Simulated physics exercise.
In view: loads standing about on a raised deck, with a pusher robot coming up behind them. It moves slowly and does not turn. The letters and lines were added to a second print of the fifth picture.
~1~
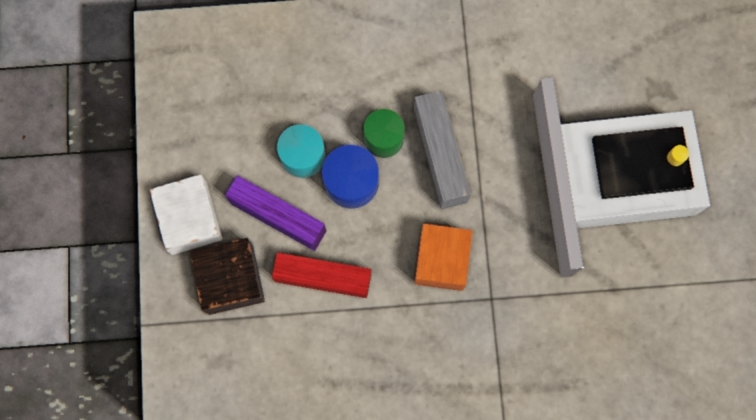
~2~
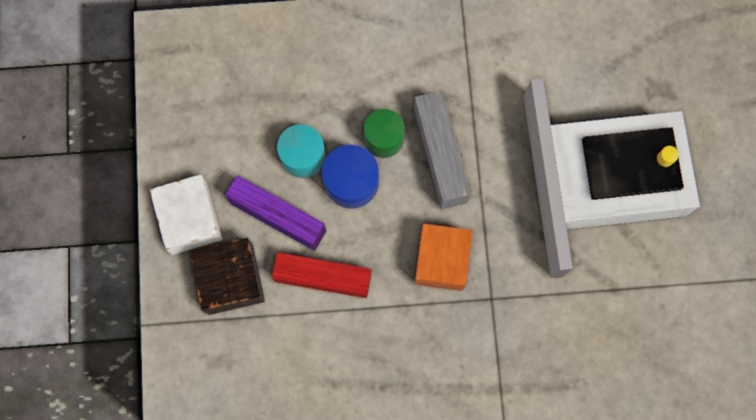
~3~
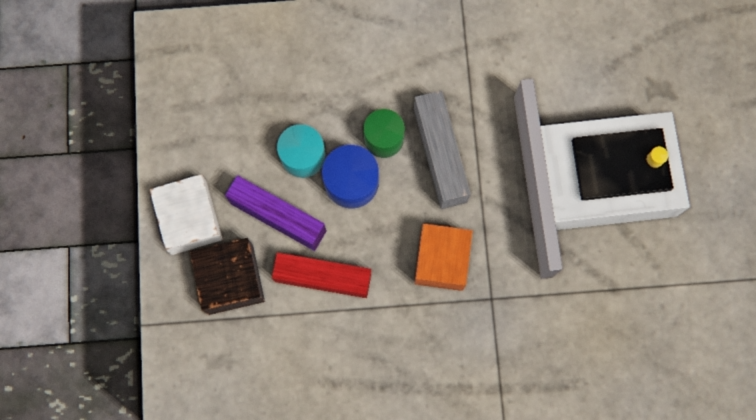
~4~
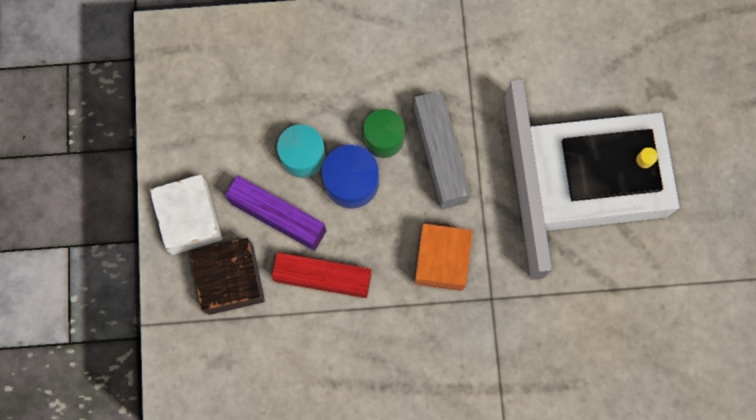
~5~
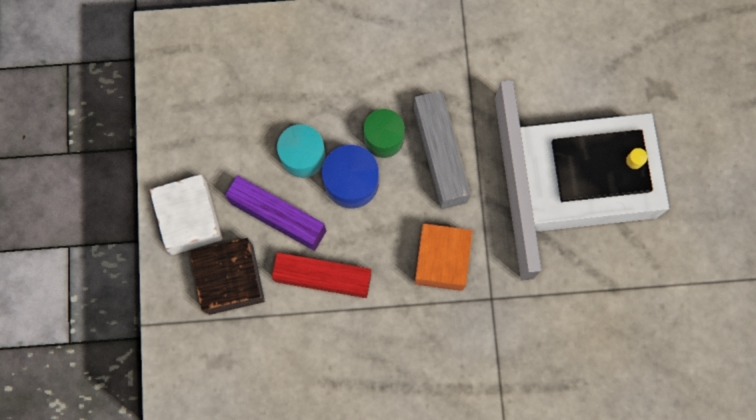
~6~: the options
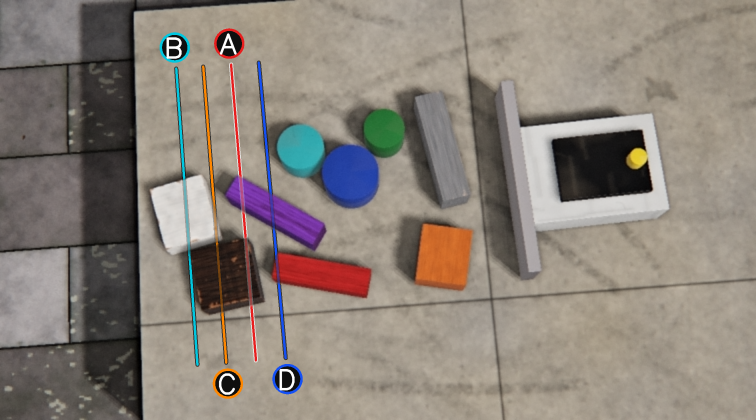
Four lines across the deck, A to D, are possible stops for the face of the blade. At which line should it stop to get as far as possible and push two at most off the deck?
As far as mark A.
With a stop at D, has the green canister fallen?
No.
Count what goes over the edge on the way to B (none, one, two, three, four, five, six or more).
Six or more.
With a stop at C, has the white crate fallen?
By then, yes.
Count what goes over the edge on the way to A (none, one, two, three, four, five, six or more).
In all, two.
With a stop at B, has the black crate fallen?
By then, yes.
On the marked copy, A at (243, 207); B at (187, 212); C at (214, 209); D at (272, 205).
With A. Early on, robot (494, 173); green canister (356, 135); orange crate (397, 264).
Further on, robot (393, 181); black crate (146, 289); white crate (172, 213).
At the end, robot (317, 186); black crate over the edge; white crate over the edge; two fallen.
As for the rest, B drops seven; C drops five; D is within the limit but short.
